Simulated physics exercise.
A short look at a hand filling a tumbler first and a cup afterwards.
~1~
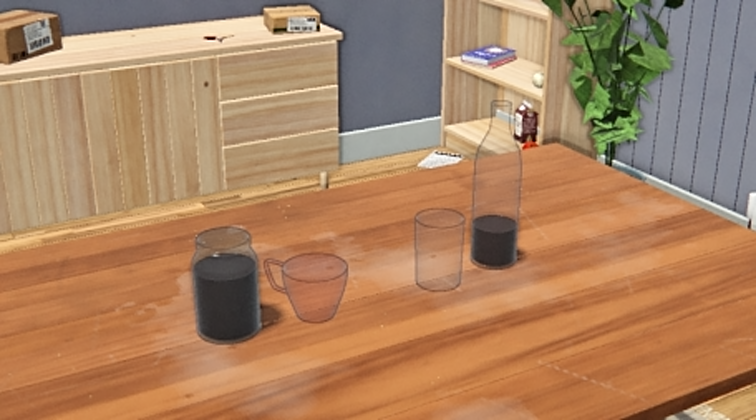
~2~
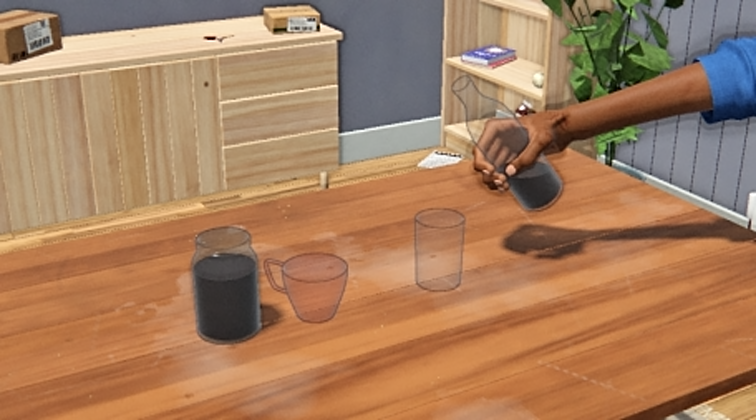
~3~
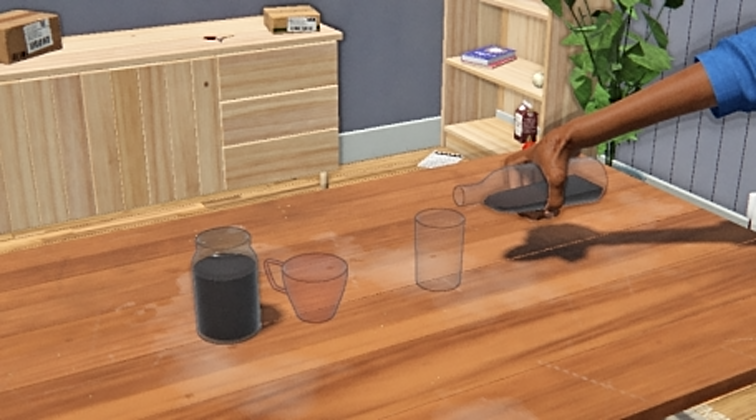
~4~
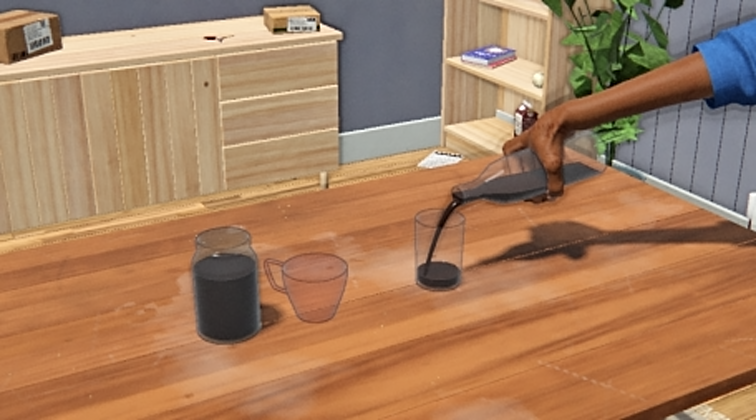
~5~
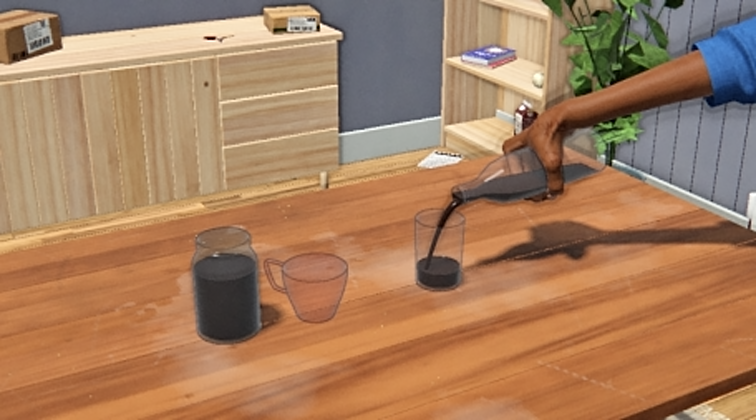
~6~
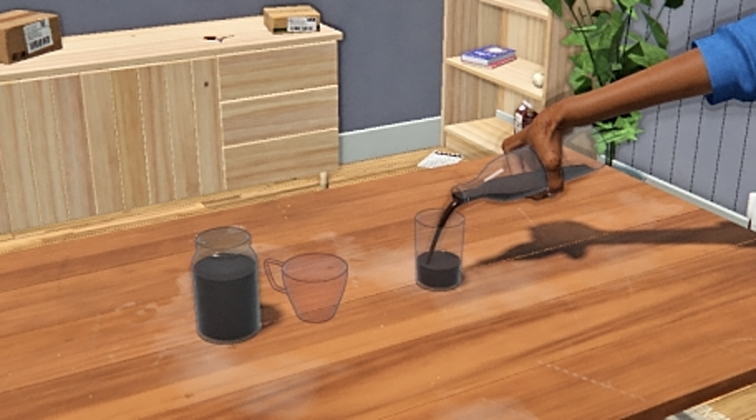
On a wooden table in a room with pale cabinets, a jar and a bottle of dark liquid stand with an empty cup and an empty glass tumbler. A hand reaches in from the right, lifts the bottle and tips it toward the tumbler. Dark liquid streams in, and its level rises gradually.
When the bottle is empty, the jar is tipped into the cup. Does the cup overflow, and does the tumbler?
The cup overflows; the tumbler has room for it.
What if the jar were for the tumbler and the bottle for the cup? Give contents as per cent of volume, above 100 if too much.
First 140 %, second 70 %.
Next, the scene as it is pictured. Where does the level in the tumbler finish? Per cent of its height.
Near 60 in a hundred.
Soon after, the tumbler is about half full.
Later, the tumbler is about two thirds full.
In the end, the cup is full to the brim and has run over; the tumbler is about two thirds full.
